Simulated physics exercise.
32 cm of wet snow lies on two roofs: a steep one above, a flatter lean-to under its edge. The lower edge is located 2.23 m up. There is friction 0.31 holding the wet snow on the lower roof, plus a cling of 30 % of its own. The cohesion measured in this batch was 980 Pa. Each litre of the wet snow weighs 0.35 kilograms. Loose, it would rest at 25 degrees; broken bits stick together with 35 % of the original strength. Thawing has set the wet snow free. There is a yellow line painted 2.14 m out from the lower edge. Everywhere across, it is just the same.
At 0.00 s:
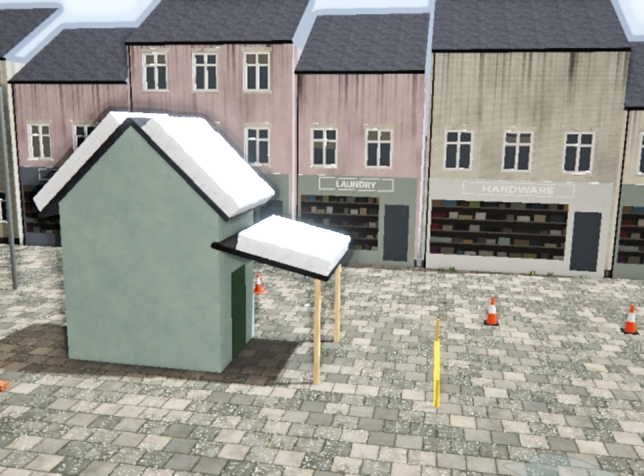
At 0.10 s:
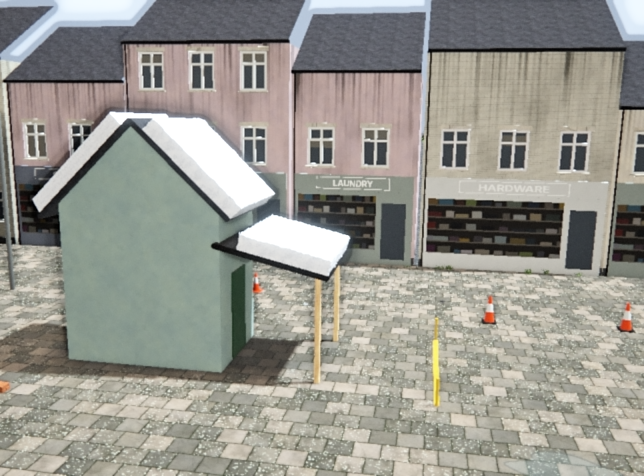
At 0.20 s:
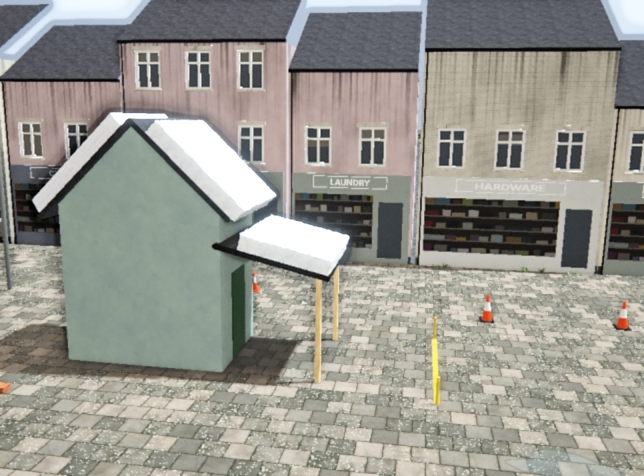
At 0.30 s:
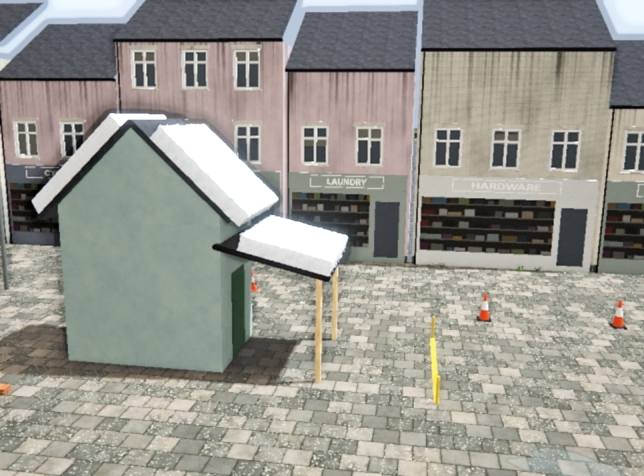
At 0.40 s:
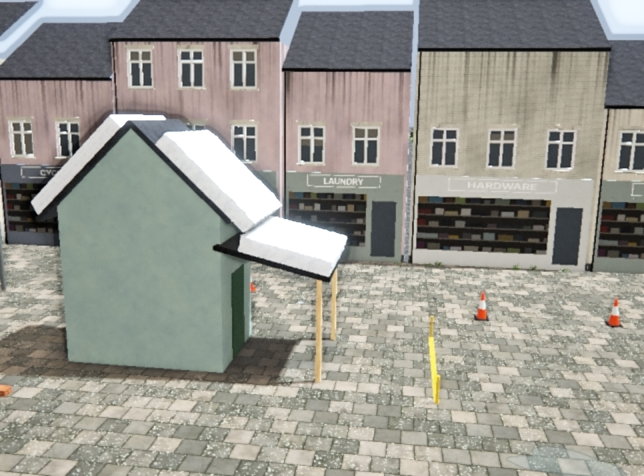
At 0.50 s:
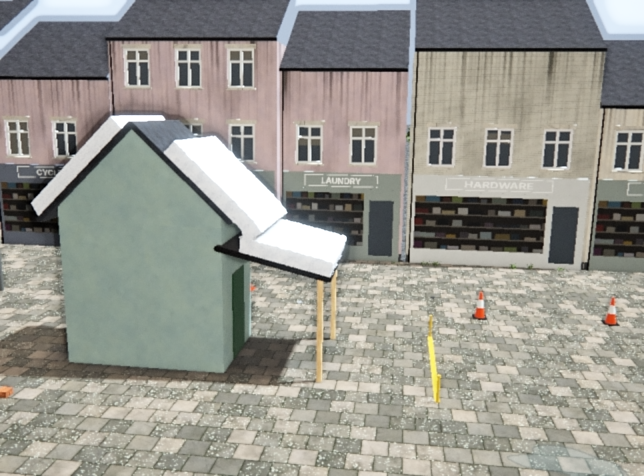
On a paved square lined with old shopfronts, a small green hut wears thick wet snow on its steep roof, with more on the lean-to below. The snow on the right slope slides slowly downward, then faster, in one piece, pushing over the lower roof as the view drifts slightly.
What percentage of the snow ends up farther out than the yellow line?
About 1 %.
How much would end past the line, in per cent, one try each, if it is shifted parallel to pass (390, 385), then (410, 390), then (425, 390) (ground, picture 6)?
Respectively 10, 5 and 2 percent would end past it.
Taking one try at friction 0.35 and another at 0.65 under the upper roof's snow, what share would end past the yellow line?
In turn about 0 %, 0 %.
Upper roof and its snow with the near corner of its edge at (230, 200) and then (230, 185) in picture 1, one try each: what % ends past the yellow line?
In that order: 7 %, 16 %.
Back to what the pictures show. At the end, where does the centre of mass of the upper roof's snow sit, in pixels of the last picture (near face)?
The middle is near (303, 273) in that view.
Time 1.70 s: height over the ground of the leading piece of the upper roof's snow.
Roughly 2.6 m.
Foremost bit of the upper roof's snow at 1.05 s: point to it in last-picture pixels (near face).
About (305, 243).
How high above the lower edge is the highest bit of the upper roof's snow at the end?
I'd put it at around 0.9 m up.
By 1.05 s, none is below the lower edge and 0 % is past the line.
By 1.70 s, 9 % is below the lower edge and 0 % is past the line.
By 2.35 s, 36 % is below the lower edge and 0 % is past the line.
By 3.00 s, 37 % is below the lower edge and 1 % is past the line.
By 3.50 s, at the end, 37 % is below the lower edge and 1 % is past the line.
